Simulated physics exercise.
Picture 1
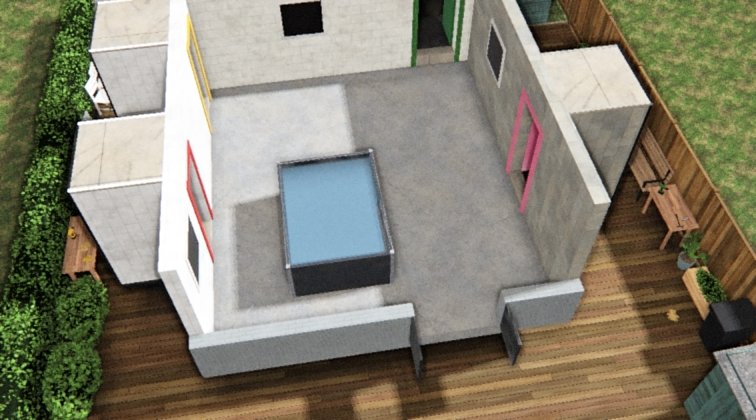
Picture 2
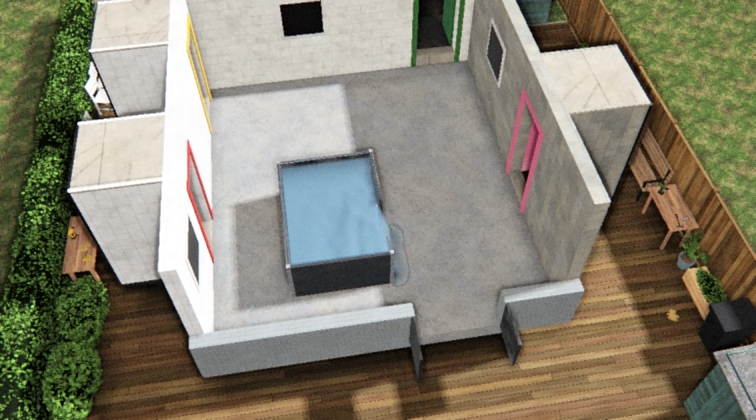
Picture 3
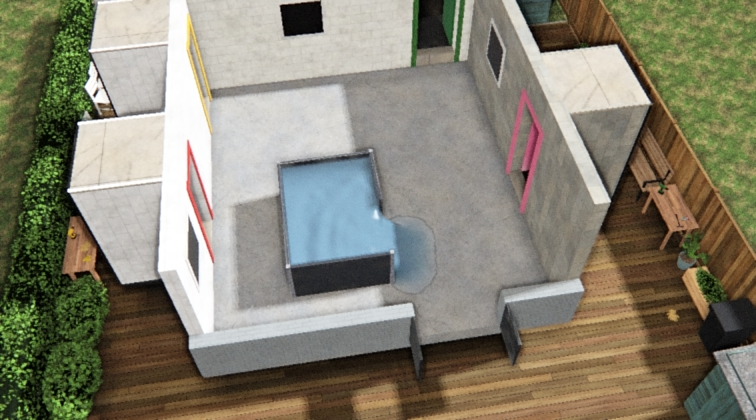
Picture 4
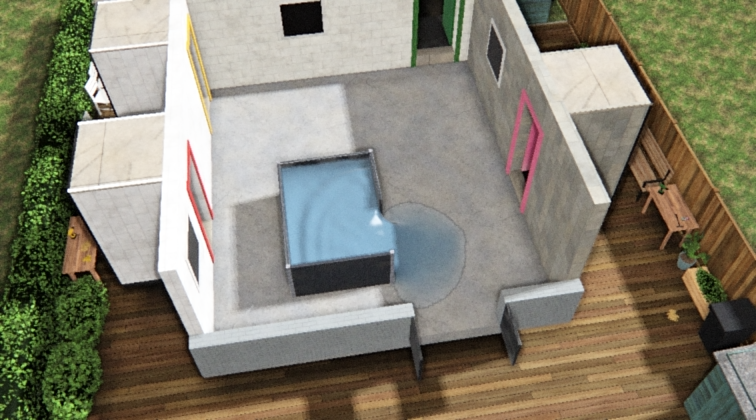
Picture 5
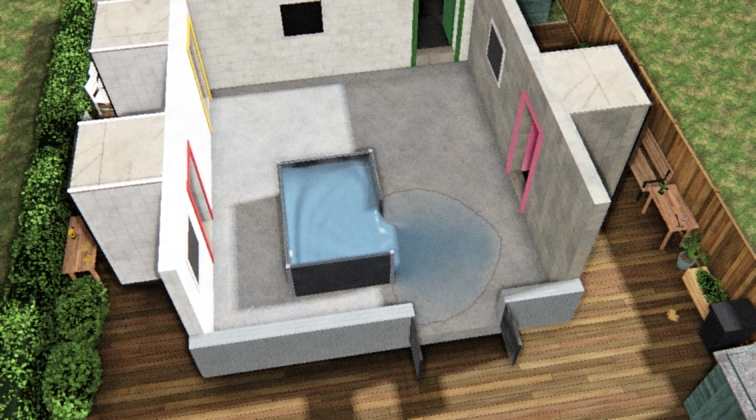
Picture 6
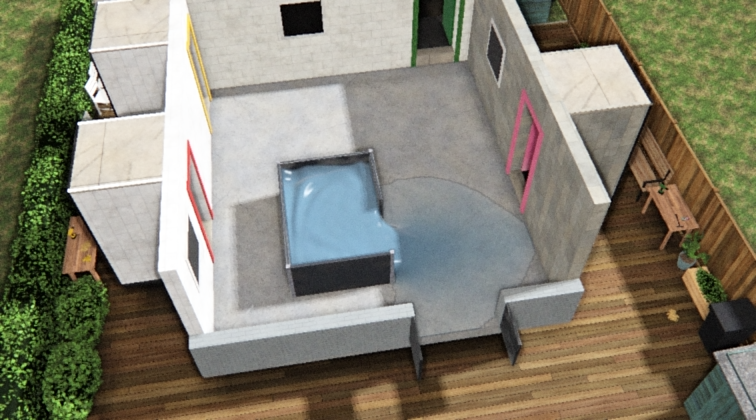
Walled yard from above, with water pouring through a gap in an open tank's right side and spreading across the grey floor.
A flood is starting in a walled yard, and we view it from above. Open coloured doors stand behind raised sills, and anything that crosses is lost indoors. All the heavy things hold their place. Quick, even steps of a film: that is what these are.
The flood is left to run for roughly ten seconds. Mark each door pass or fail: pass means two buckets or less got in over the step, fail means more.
Yellow door - pass, green door - pass, red door - pass, pink door - fail.
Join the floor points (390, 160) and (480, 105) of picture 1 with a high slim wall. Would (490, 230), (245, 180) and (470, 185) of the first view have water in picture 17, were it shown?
In that order: Awash, free of water, flooded.
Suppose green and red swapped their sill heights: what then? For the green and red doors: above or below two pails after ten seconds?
As I see it, green overshoots while red doesn't reach it.
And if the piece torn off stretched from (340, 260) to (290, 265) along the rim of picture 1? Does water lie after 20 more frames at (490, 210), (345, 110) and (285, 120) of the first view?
The first spot is soaked, the second spared and the third soaked.
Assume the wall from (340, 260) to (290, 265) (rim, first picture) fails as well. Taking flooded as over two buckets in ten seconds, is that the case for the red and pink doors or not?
The red door tops the limit and the pink door falls short.
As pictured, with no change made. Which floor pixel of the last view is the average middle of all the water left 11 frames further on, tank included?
Roughly (401, 241) in the last picture.
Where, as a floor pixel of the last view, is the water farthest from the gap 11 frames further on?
At roughly (470, 90).
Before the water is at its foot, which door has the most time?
The one in red.
A moment on, water covers 25 % of the floor; the yellow door not reached, the green door not reached, the red door not reached, the pink door over two buckets in.
Next, water covers 25 % of the floor; the yellow door not reached, the green door not reached, the red door not reached, the pink door far over two buckets in.
Then, water covers 40 % of the floor; the yellow door not reached, the green door wet at the sill, nothing in, the red door not reached, the pink door far over two buckets in.
Later, water covers 65 % of the floor; the yellow door wet at the sill, nothing in, the green door wet at the sill, nothing in, the red door not reached, the pink door far over two buckets in.
In the end, water covers 95 % of the floor; the yellow door wet at the sill, nothing in, the green door wet at the sill, nothing in, the red door wet at the sill, nothing in, the pink door far over two buckets in.
